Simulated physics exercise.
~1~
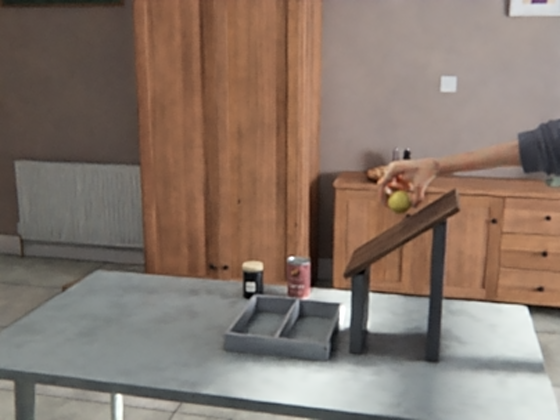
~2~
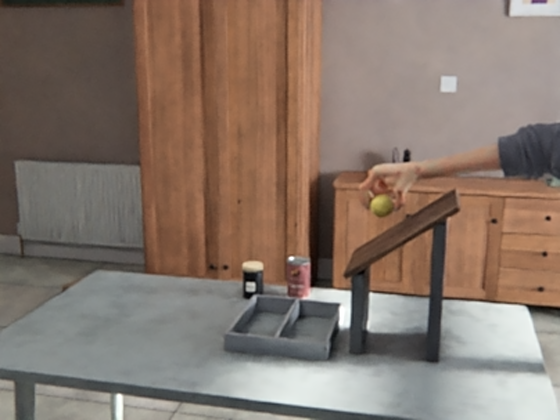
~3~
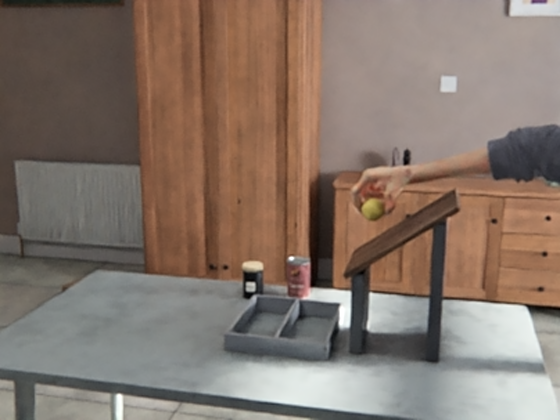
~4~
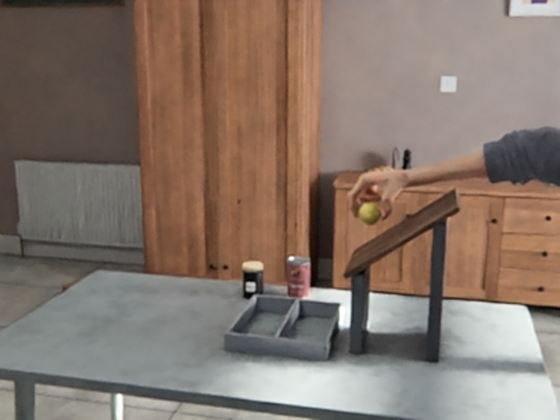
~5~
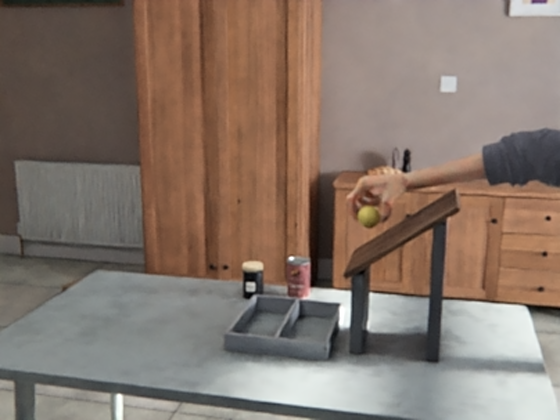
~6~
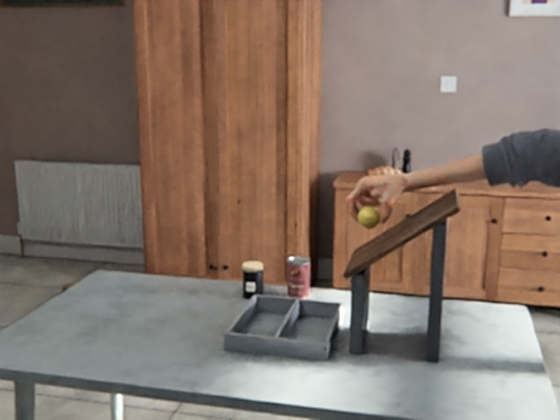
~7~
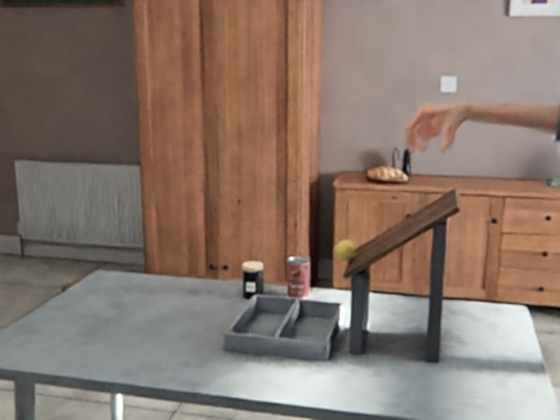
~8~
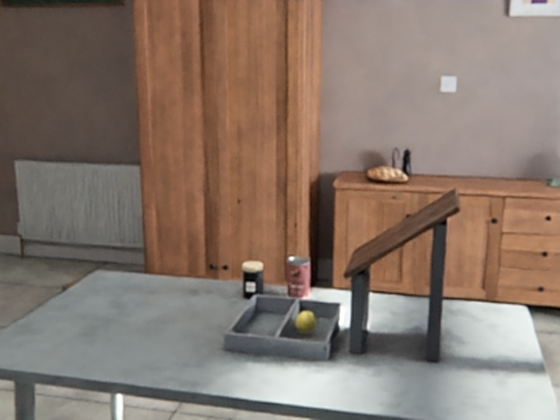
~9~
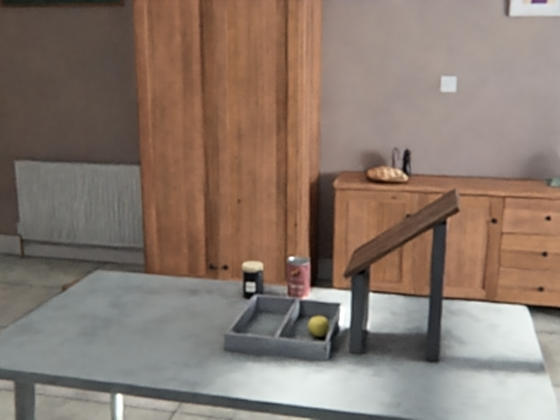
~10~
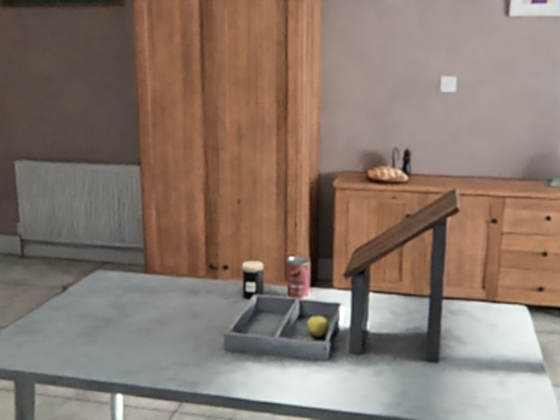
A hand reaches in from the right, holding a yellow lemon above a sloping wooden board on dark posts, fixed on a grey table in a room with a tall wooden cabinet, a sideboard and a radiator. Seen from a still, slightly raised view across the table, a grey two-bay tray sits left of the board, with a black jar and a red tin behind it. The hand moves left over the board, pauses, then releases the lemon and draws back. The lemon leaves the board's lower end and drops into the nearer bay. It shifts slightly right and rests there, the jar and tin undisturbed.
